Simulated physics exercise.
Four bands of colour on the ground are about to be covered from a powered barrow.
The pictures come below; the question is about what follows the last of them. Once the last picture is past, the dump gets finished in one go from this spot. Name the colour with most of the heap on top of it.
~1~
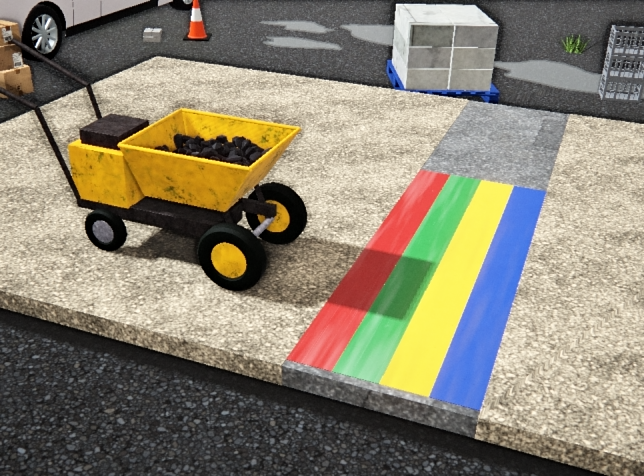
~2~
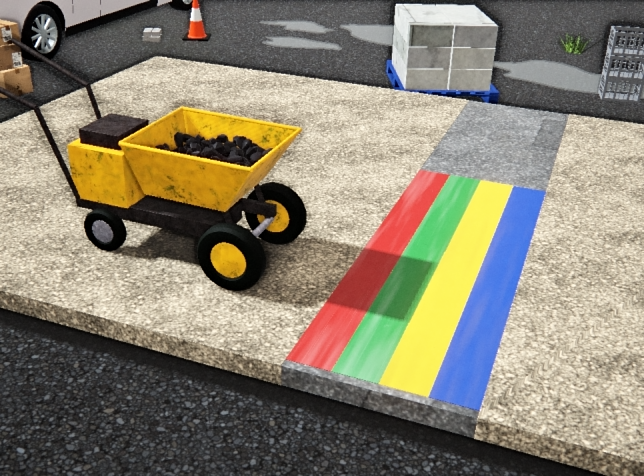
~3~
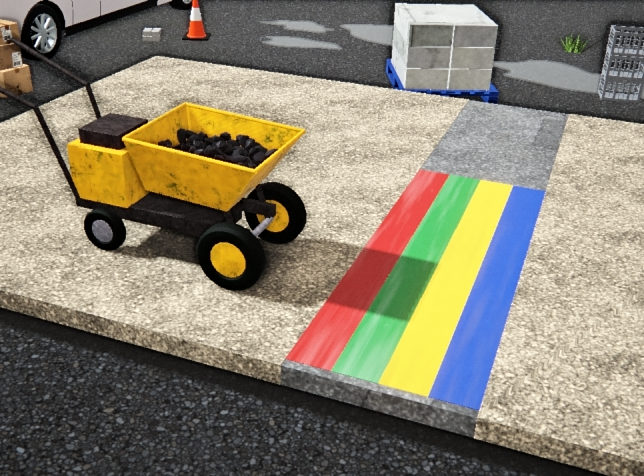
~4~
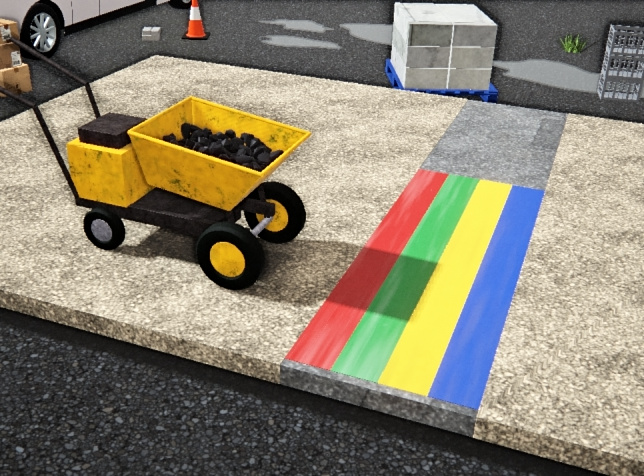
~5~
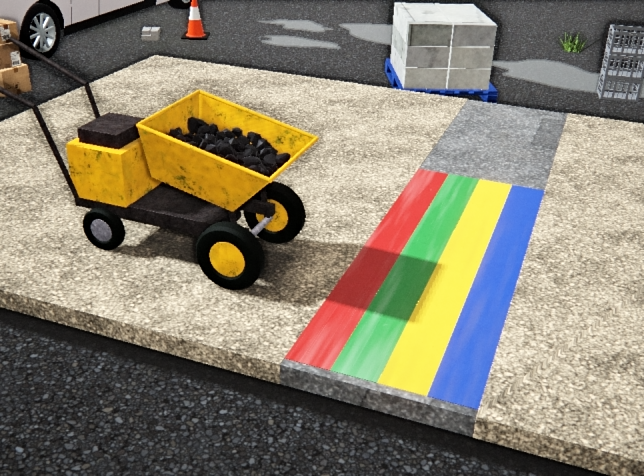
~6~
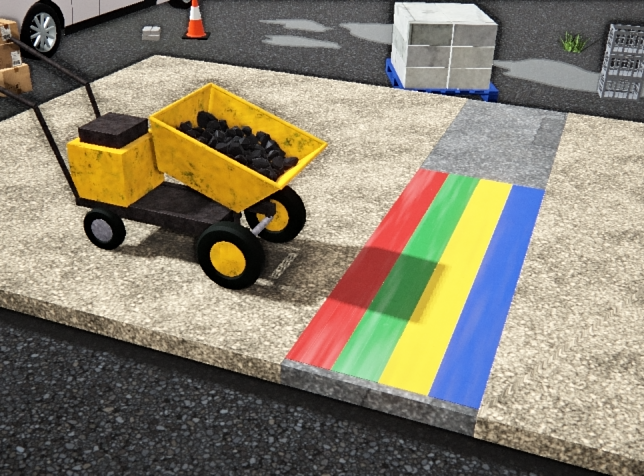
Red.
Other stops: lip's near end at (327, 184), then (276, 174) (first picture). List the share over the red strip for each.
You'd get 0 in a hundred the first time and 20 in a hundred the second.
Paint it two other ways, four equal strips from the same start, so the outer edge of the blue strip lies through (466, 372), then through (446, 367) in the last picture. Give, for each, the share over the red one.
Shares: About 40 per cent; about 40 per cent.
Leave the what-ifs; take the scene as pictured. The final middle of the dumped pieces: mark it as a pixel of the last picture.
Centre at rest, last view: Approx. (377, 287).
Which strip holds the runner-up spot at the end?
That would be the green one.
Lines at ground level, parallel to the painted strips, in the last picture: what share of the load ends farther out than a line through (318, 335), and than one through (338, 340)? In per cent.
Near 80 % and near 60 %, in that order.
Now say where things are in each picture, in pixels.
The first picture shows lip of the skip at (250, 170), level; top of the load at (206, 153), lumps of coal; red strip at (329, 335); green strip at (373, 346); yellow strip at (419, 357); blue strip at (467, 369).
The second picture shows lip of the skip at (251, 170), level; top of the load at (206, 152).
The third picture shows lip of the skip at (255, 172), tipped barely; top of the load at (210, 150).
The fourth picture shows lip of the skip at (262, 175), tipped a little; top of the load at (203, 142).
The fifth picture shows lip of the skip at (270, 181), tipped a little; top of the load at (197, 142).
The sixth picture shows lip of the skip at (280, 188), tipped clearly; top of the load at (207, 138); red strip at (328, 333); green strip at (372, 344); yellow strip at (418, 356); blue strip at (465, 368).
Soon, skip tipped steeply; all in the skip.
A while on, skip tipped right over; nearly all in the skip; a small part over the red strip; a stray few over the green strip.
Towards the end, skip tipped right over; about a quarter in the skip; about a third over the red strip; about a third over the green strip; a small part over the yellow strip; a stray few over the blue strip; a stray few off the paint.
Finally, skip tipped right over; a small part in the skip; about half over the red strip; about a third over the green strip; a small part over the yellow strip; a stray few over the blue strip; a small part off the paint.
